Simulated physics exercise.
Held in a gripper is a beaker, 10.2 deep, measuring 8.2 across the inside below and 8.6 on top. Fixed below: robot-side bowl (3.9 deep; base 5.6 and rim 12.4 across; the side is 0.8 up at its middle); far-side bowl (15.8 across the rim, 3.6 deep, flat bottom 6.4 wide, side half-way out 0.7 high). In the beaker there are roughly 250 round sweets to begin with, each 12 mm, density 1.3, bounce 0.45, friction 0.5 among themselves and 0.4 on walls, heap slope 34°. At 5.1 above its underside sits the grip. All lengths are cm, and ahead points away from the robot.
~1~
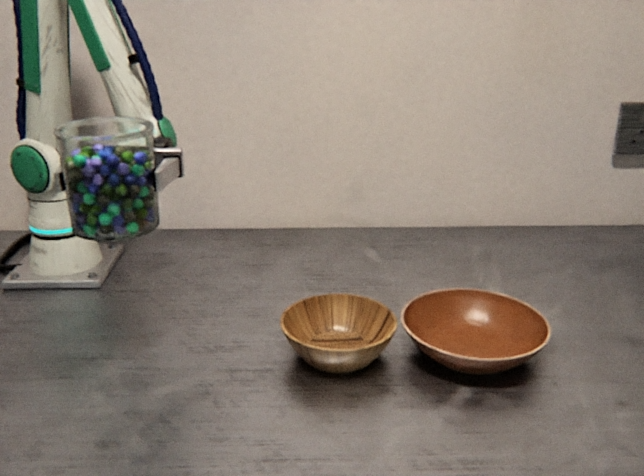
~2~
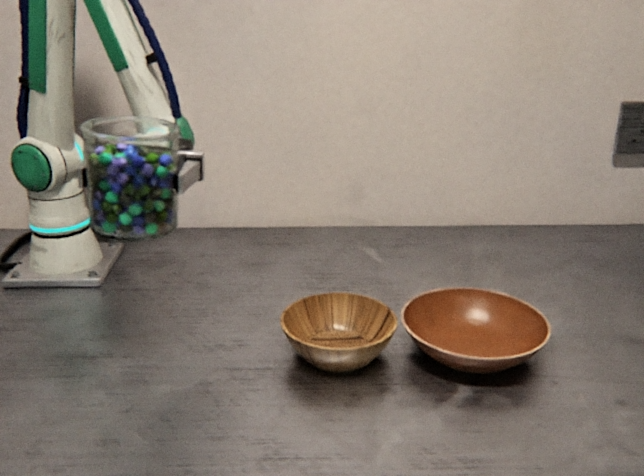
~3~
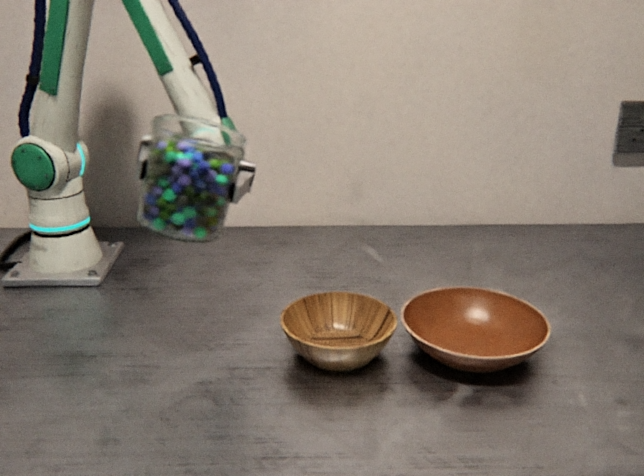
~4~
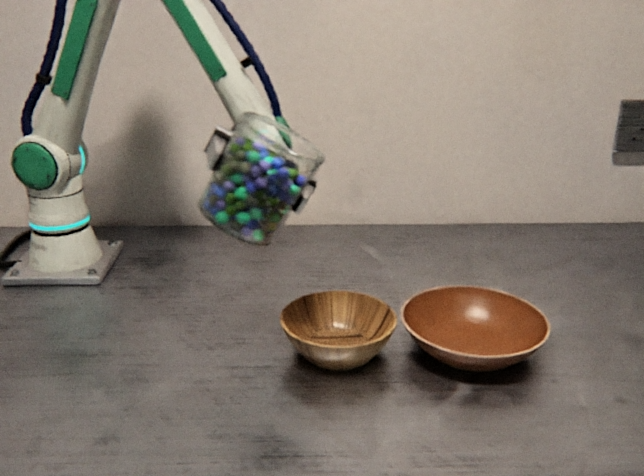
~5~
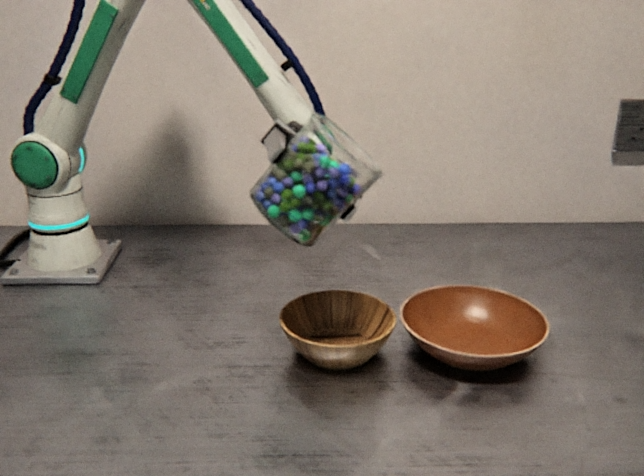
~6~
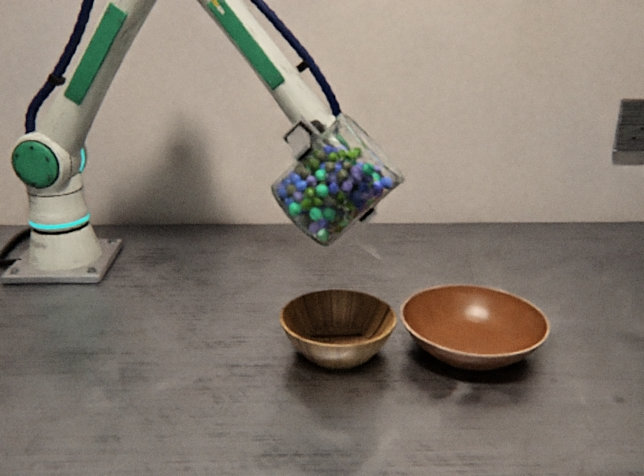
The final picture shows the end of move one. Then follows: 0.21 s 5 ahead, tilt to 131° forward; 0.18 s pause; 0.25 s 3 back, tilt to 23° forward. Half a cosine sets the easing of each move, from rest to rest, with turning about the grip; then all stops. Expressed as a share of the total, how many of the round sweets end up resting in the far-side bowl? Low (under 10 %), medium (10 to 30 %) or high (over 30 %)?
High.
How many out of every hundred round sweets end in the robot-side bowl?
0 per cent or so.
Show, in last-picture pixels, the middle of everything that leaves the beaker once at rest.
It sits close to (477, 329).
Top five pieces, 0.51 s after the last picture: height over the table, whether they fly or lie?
Some 6 cm.
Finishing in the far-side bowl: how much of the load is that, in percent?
About 100 %.
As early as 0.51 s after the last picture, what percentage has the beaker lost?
About 100 per cent.
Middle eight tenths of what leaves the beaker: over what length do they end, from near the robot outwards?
Some 8 cm.
Then, 0.26 s after the last picture, tilted 131° forward, highest piece 21 above the table; 193 in the beaker, 28 in the far-side bowl, 27 in flight or on a rim.
Then, 0.51 s after the last picture, tilted 79° forward, highest piece 9 above the table; 245 in the far-side bowl, 1 on the table or floor, 2 in flight or on a rim.
Then, 0.84 s after the last picture, tilted 23° forward, highest piece 4 above the table; 244 in the far-side bowl, 4 on the table or floor.
Then, 1.89 s after the last picture, tilted 23° forward, highest piece 4 above the table; 244 in the far-side bowl, 4 on the table or floor.
Final count, 244 in the far-side bowl, 4 on the table or floor. That is 98 % in the far-side bowl.
